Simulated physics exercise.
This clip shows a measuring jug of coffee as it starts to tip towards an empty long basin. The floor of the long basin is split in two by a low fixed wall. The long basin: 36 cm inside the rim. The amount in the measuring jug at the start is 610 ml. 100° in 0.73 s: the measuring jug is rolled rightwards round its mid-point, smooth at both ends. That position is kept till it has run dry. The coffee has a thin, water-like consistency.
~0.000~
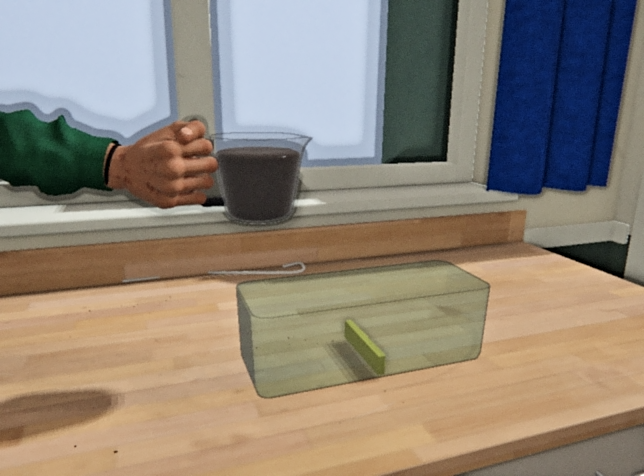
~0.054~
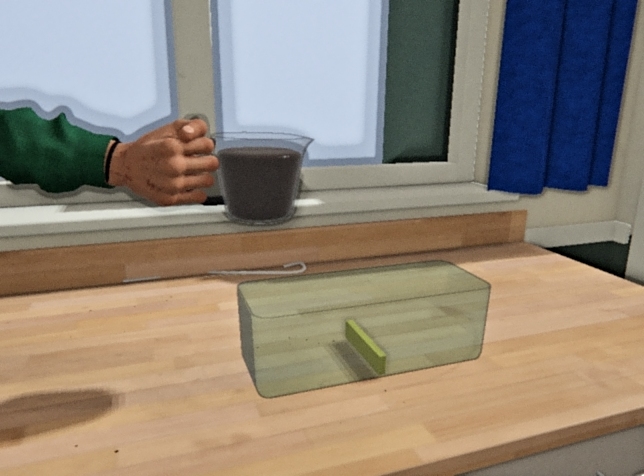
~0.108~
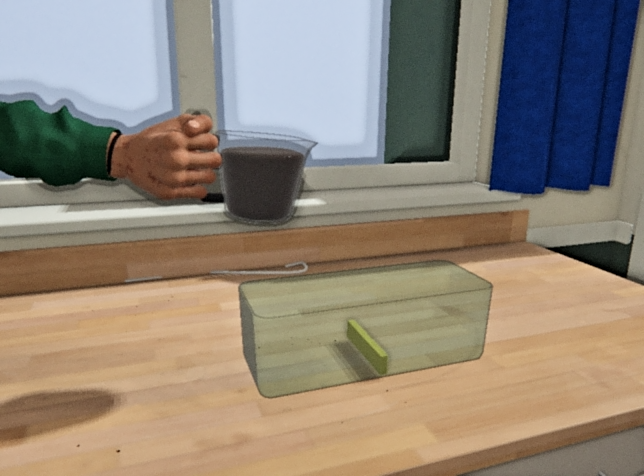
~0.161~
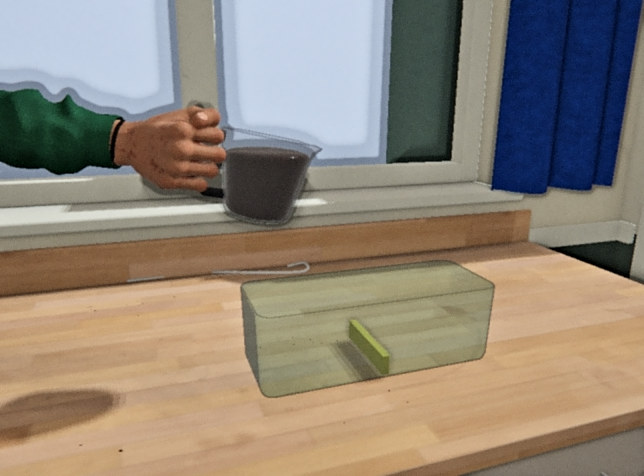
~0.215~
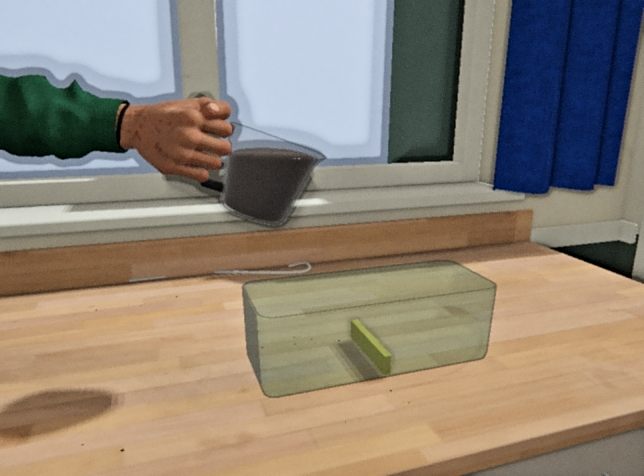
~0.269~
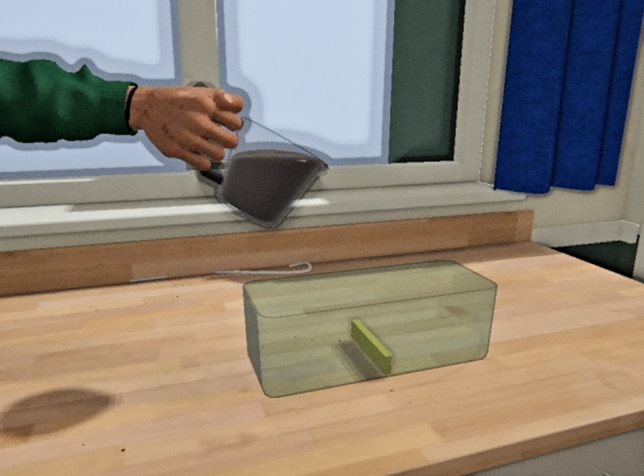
Measuring jug of dark coffee tilting steadily rightwards in a green-sleeved person's hand above a clear greenish basin on a wooden worktop.
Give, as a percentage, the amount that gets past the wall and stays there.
Past the wall: About 27 %.
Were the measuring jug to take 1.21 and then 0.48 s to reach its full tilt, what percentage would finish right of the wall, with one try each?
Around 40 per cent first, around 25 per cent next.
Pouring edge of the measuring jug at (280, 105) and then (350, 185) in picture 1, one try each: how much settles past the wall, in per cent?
Near 10 in a hundred on the first go and near 75 in a hundred on the second.
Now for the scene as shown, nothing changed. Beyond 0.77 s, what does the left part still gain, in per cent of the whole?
Change: Approx. 12 %.
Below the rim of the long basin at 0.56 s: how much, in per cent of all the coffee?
Close to 16 in a hundred.
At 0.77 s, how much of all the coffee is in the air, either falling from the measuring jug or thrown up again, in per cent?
Close to 16 in every hundred parts.
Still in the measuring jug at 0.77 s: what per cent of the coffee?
Remaining share: Approx. 9 %.
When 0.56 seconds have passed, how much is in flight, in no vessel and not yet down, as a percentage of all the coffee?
34 %.
Then, 0.56 s in, the tilt is 87° and 50 per cent is still to pour, 10 is left of the wall and 7 right of it.
Then, 0.77 s in, the tilt is 100° and 9 per cent is still to pour, 56 is left of the wall and 20 right of it.
Then, 0.99 s in, the tilt is 100° and 1 per cent is still to pour, 71 is left of the wall and 22 right of it.
Then, 1.23 s in, the tilt is 100° and 0 per cent is still to pour, 71 is left of the wall and 25 right of it.
Finally, 69 per cent lies left of the wall, 27 right of it and 4 outside.
